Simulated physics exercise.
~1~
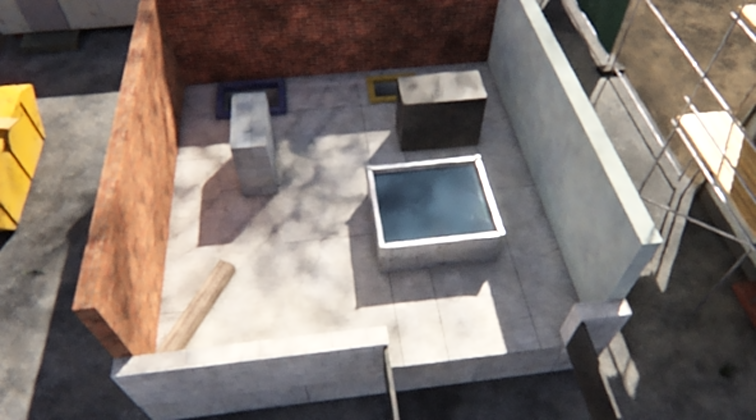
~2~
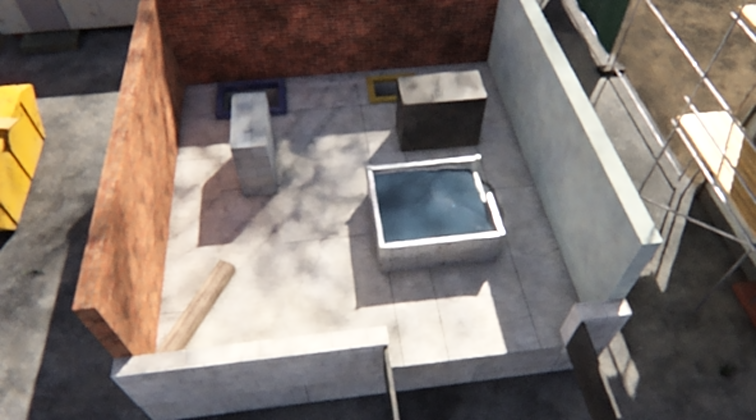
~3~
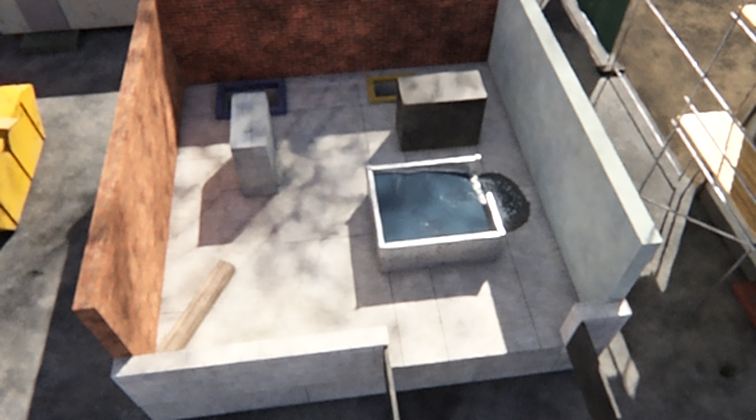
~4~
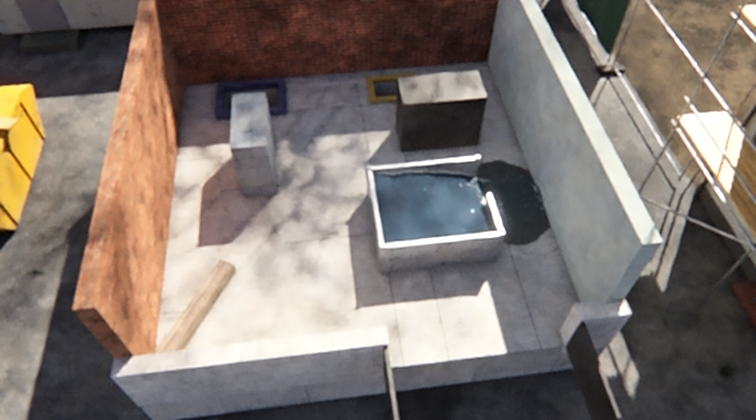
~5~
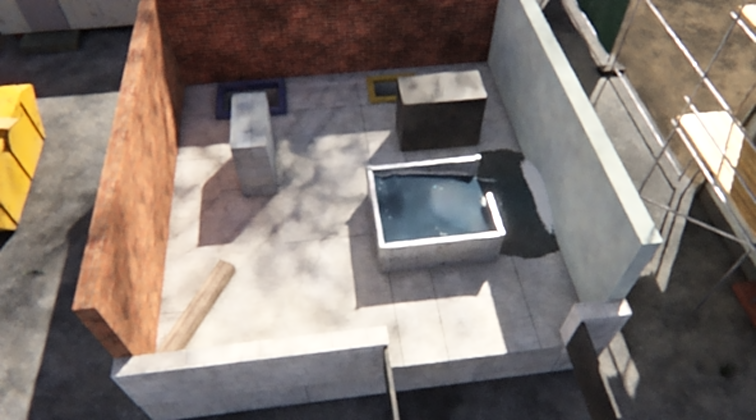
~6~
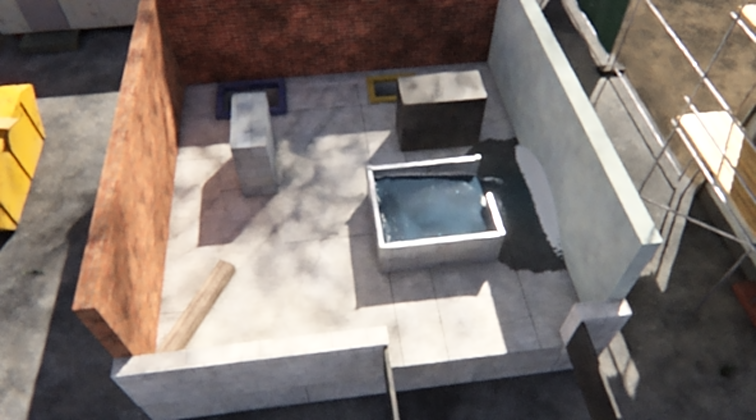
In the video, a white-rimmed tank of water stands still in a walled yard until its right side opens and water pours out, spreading as a dark patch across the pale floor toward the right wall and then toward the viewer.
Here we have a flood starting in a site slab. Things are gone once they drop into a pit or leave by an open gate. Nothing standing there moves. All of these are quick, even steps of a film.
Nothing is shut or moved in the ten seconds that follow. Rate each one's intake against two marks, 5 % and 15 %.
Ratings: Gate - above the 15 % mark; yellow pit - between the two marks; blue pit - below the 5 % mark.
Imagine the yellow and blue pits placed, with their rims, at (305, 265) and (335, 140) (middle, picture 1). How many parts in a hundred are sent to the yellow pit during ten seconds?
Share for yellow, in per cent: 0.
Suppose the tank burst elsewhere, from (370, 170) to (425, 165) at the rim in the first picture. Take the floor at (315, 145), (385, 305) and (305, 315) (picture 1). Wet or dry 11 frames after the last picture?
Result, in sequence: Inundated; untouched by the flood; untouched by the flood.
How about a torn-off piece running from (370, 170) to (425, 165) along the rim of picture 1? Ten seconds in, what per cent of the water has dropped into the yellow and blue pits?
Estimates in per cent: Yellow 12, blue 6.
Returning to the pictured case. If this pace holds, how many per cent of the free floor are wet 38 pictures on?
My estimate is roughly 45 percent.
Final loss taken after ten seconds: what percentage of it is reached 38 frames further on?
Near 70 in a hundred, I reckon.
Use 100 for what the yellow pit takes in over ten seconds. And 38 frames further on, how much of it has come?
Roughly 70 percent.
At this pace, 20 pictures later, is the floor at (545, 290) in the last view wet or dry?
Soaked.
A moment on, water covers 10 % of the floor; the gate 0 %, the yellow pit 0 %, the blue pit 0 %.
Next, water covers 20 % of the floor; the gate 2 %, the yellow pit 0 %, the blue pit 0 %.
Then, water covers 30 % of the floor; the gate 9 %, the yellow pit 1 %, the blue pit 0 %.
Later, water covers 45 % of the floor; the gate 20 %, the yellow pit 6 %, the blue pit 0 %.
In the end, water covers 65 % of the floor; the gate 28 %, the yellow pit 8 %, the blue pit 0 %.
